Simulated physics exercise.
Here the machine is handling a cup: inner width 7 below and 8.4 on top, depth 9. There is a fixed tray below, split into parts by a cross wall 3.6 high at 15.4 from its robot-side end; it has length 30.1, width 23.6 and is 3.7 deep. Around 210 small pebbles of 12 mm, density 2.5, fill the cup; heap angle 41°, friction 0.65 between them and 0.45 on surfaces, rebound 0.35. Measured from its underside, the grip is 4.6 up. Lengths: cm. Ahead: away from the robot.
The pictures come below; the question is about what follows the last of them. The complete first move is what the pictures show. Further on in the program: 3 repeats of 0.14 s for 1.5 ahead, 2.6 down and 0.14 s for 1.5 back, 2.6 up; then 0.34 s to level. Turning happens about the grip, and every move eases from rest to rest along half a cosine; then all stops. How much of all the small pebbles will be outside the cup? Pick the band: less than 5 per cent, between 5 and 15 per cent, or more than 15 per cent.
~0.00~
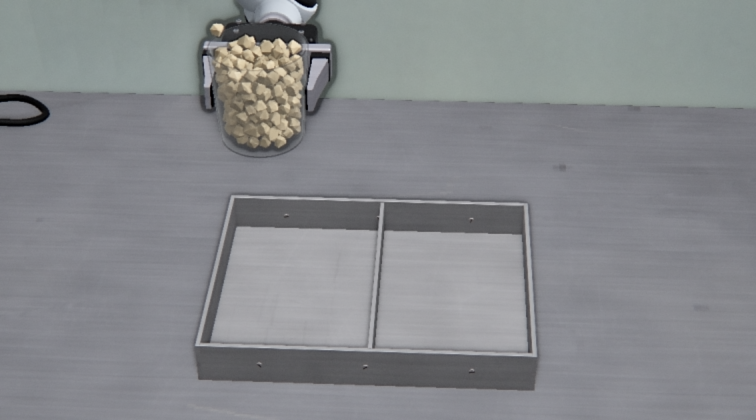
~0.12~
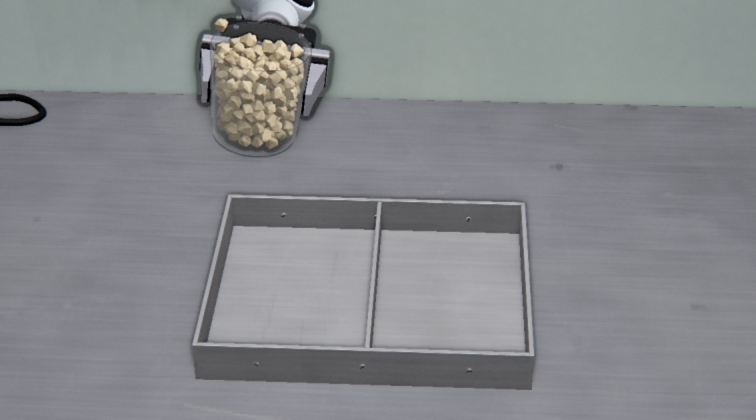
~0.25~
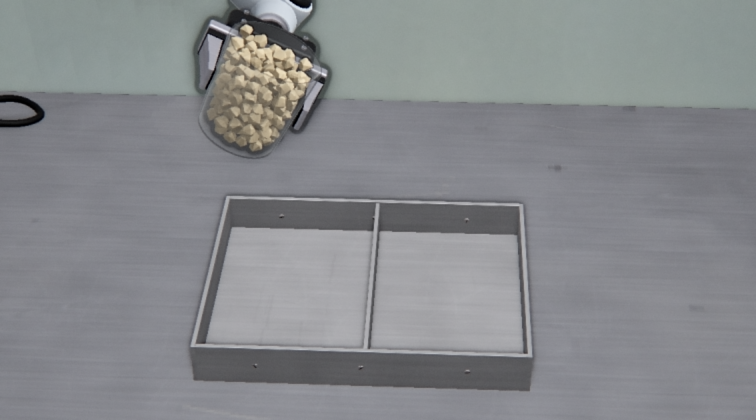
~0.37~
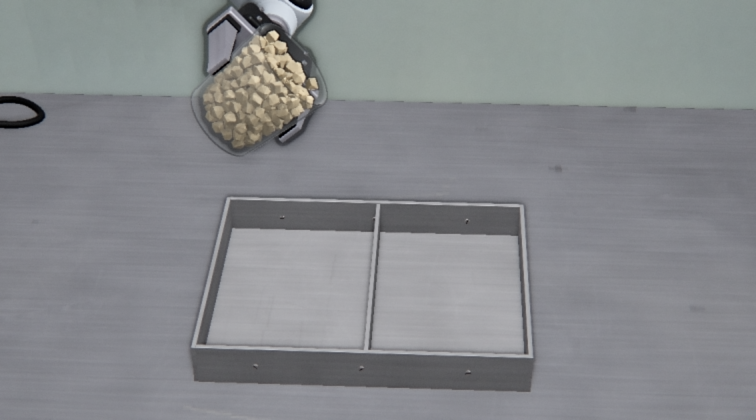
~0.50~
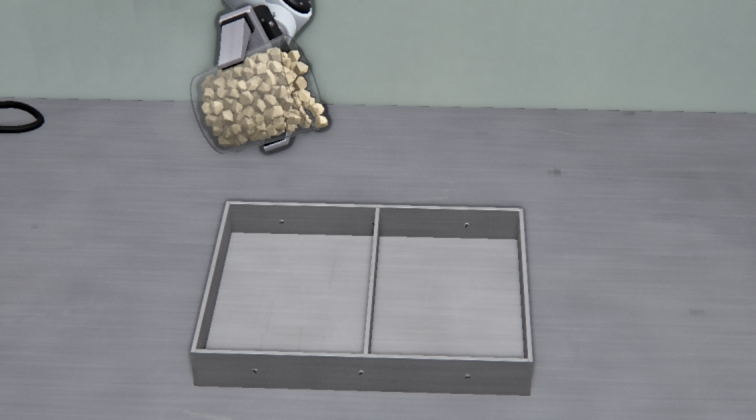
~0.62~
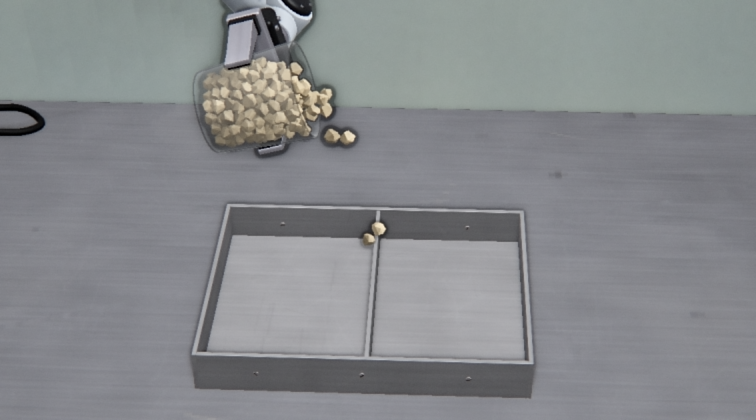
The share is between 5 and 15 per cent.
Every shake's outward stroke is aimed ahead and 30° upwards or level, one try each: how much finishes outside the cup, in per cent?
You'd get about 40 per cent with the first setting and about 35 per cent with the second.
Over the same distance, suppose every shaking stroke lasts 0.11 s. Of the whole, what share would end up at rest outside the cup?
Then about 10 per cent.
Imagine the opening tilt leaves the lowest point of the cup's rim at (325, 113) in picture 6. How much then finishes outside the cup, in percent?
Around 5 per cent of it.
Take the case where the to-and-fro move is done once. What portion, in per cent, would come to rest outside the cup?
I'd expect close to 10 per cent then.
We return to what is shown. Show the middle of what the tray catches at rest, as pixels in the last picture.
Near (404, 310).
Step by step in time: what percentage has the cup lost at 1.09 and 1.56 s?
At the first moment 10 per cent, at the second 10 per cent.
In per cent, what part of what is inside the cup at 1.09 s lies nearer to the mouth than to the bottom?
I'd guess about 50 percent of it.
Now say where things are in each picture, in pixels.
In the first picture, the cup middle at (260, 94), level; upper third of the load around (258, 66), from x 220 to 295, top at y 30; 214 in the cup.
In the second picture, the cup middle at (257, 93), tilted 7° forward; upper third of the load around (257, 66), from x 220 to 300, top at y 25.
In the third picture, the cup middle at (255, 94), tilted 26° forward; upper third of the load around (255, 67), from x 210 to 305, top at y 30.
In the fourth picture, the cup middle at (255, 95), tilted 48° forward; upper third of the load around (259, 71), from x 205 to 310, top at y 35.
In the fifth picture, the cup middle at (254, 99), tilted 67° forward; upper third of the load around (262, 78), from x 205 to 320, top at y 55.
In the sixth picture, the cup middle at (255, 102), tilted 74° forward; upper third of the load around (257, 86), from x 210 to 380, top at y 65; 210 in the cup, 4 in flight or on a rim.
After 1.09 s, tilted 74° forward, highest piece 25 above the table; 196 in the cup, 13 in the far-side part, 5 in the robot-side part.
After 1.56 s, tilted 58° forward, highest piece 27 above the table; 196 in the cup, 13 in the far-side part, 5 in the robot-side part.
After 2.00 s, level, highest piece 28 above the table; 196 in the cup, 13 in the far-side part, 5 in the robot-side part.
After 3.05 s, level, highest piece 28 above the table; 196 in the cup, 13 in the far-side part, 5 in the robot-side part.
In the end, 196 in the cup, 13 in the far-side part, 5 in the robot-side part. That is 8 % outside the cup.
